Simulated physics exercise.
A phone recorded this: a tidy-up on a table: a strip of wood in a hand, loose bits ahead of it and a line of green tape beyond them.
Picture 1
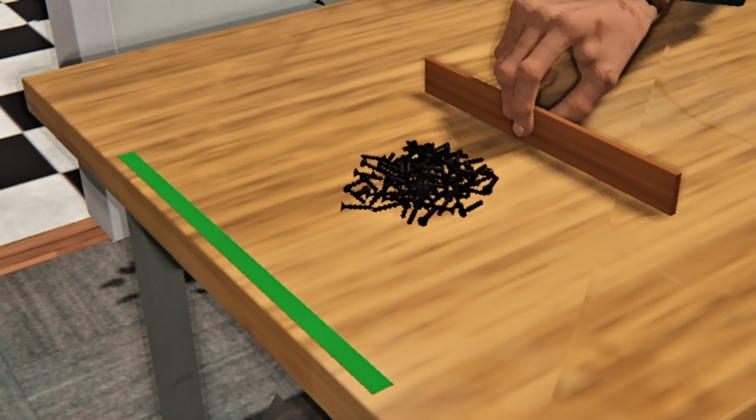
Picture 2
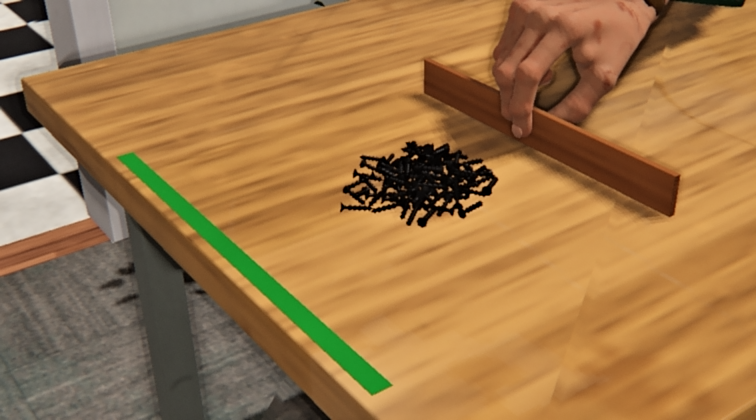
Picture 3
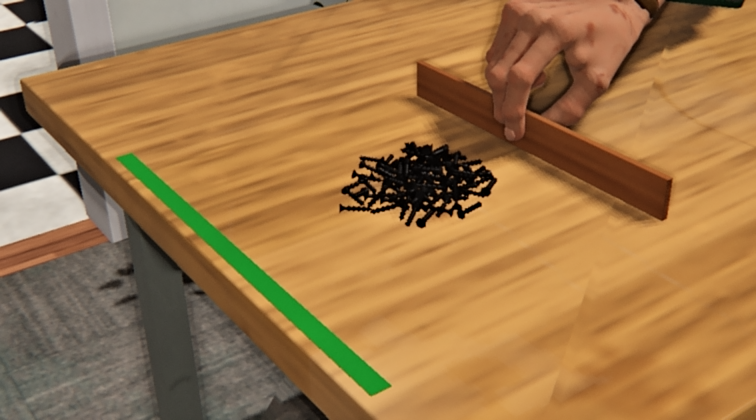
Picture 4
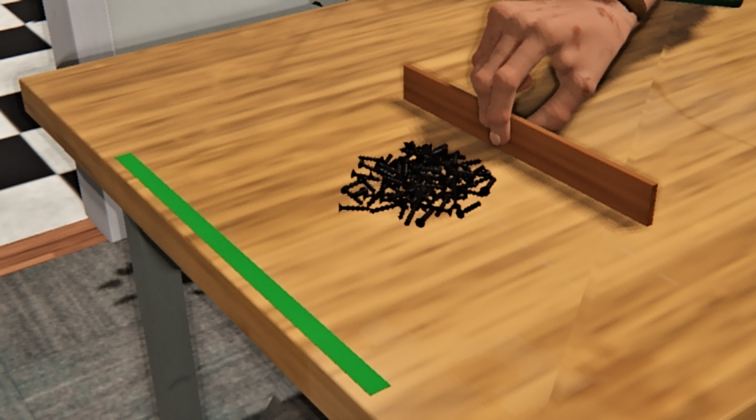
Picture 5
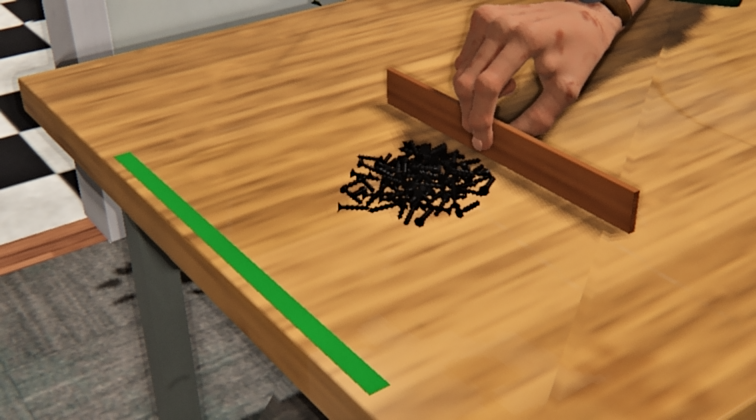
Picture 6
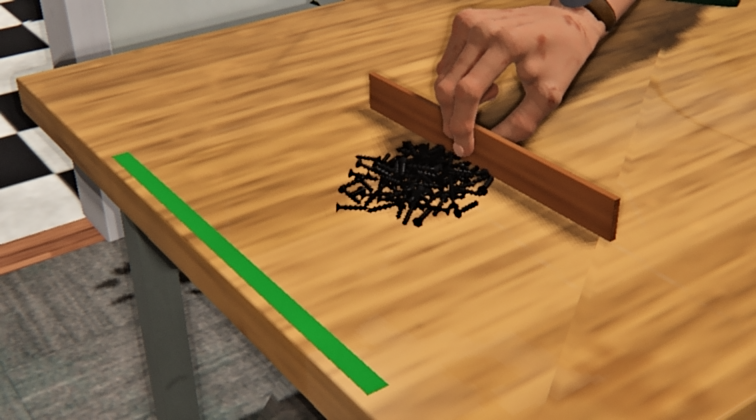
A hand held a strip of wood still on a table behind a heap of black screws, then slid it left toward them and nudged a few, with green tape along the table's edge.
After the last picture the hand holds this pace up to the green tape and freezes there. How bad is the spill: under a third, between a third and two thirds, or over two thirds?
The share that drops goes past two thirds.
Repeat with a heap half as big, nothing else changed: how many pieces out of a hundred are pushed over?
It comes to 100 per cent or so.
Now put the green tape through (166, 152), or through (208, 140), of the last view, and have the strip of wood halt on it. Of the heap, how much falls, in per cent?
In order, close to 50 and 0 per cent.
Just after the last frame, strip of wood still moving, near (351, 170); heap all on the table, its front near (260, 230).
A moment on, strip of wood stopped at the green tape; heap the larger part over the edge.
Further on, strip of wood stopped at the green tape; heap every one over the edge.
When it is over, strip of wood stopped at the green tape; heap every one over the edge.
